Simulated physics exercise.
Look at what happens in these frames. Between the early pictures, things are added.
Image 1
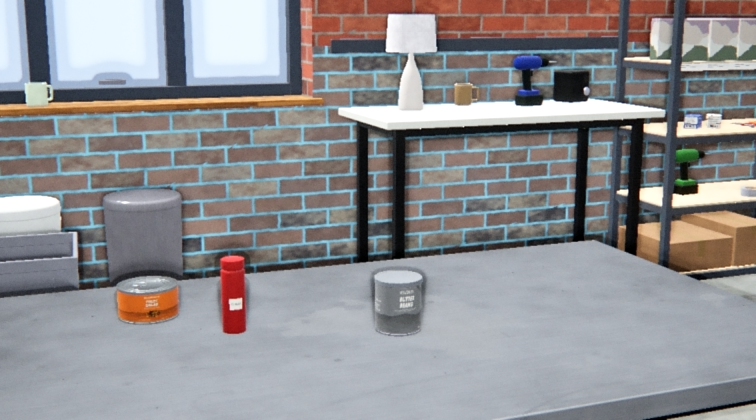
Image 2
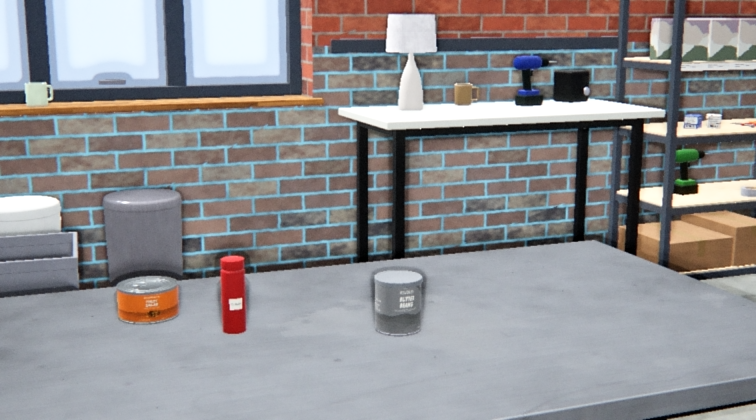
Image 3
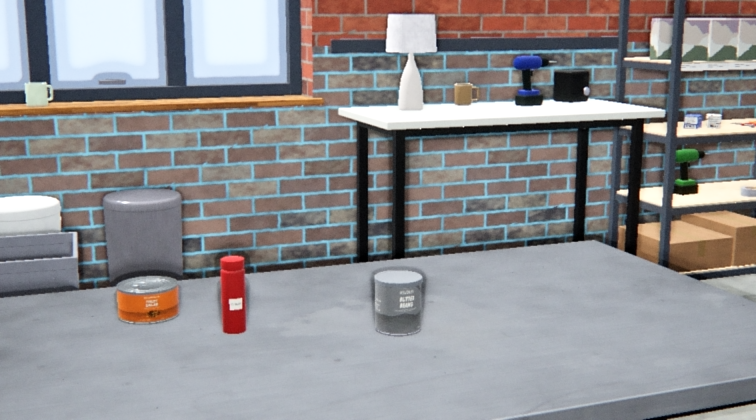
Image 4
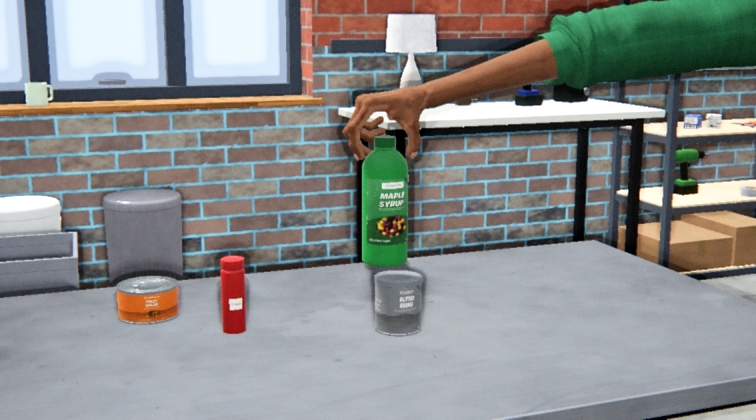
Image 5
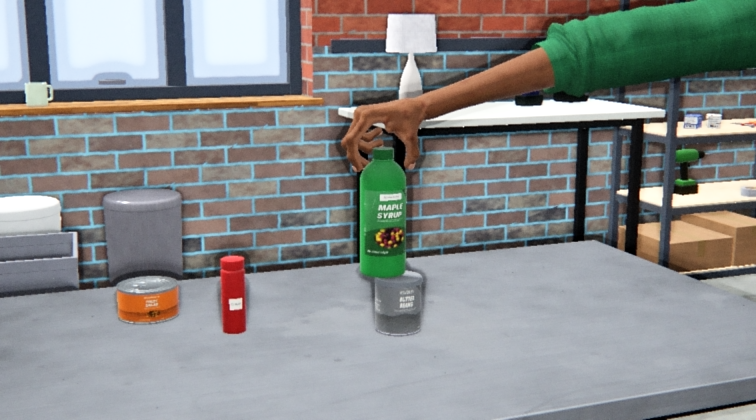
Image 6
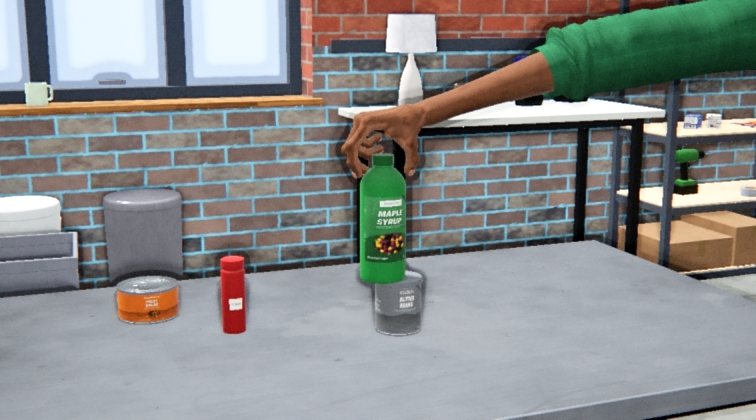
In the video, an orange tub, a red shaker and a grey tin sit still on a grey table; then a hand in a green sleeve lowers a green maple syrup bottle a short way behind the tin.
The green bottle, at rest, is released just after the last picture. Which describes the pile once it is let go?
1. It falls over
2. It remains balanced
2, it remains balanced.
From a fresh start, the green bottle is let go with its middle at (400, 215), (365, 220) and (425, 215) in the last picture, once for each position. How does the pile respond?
Outcomes in order: No collapse, a collapse, a collapse.
Then, 0.20 s on from there, no change.
Then, 0.50 s on from there, green bottle resting near (383, 217).
In the end, all 4 unmoved. At the end, from the last picture's camera, green bottle near (383, 217). The pile stays up.
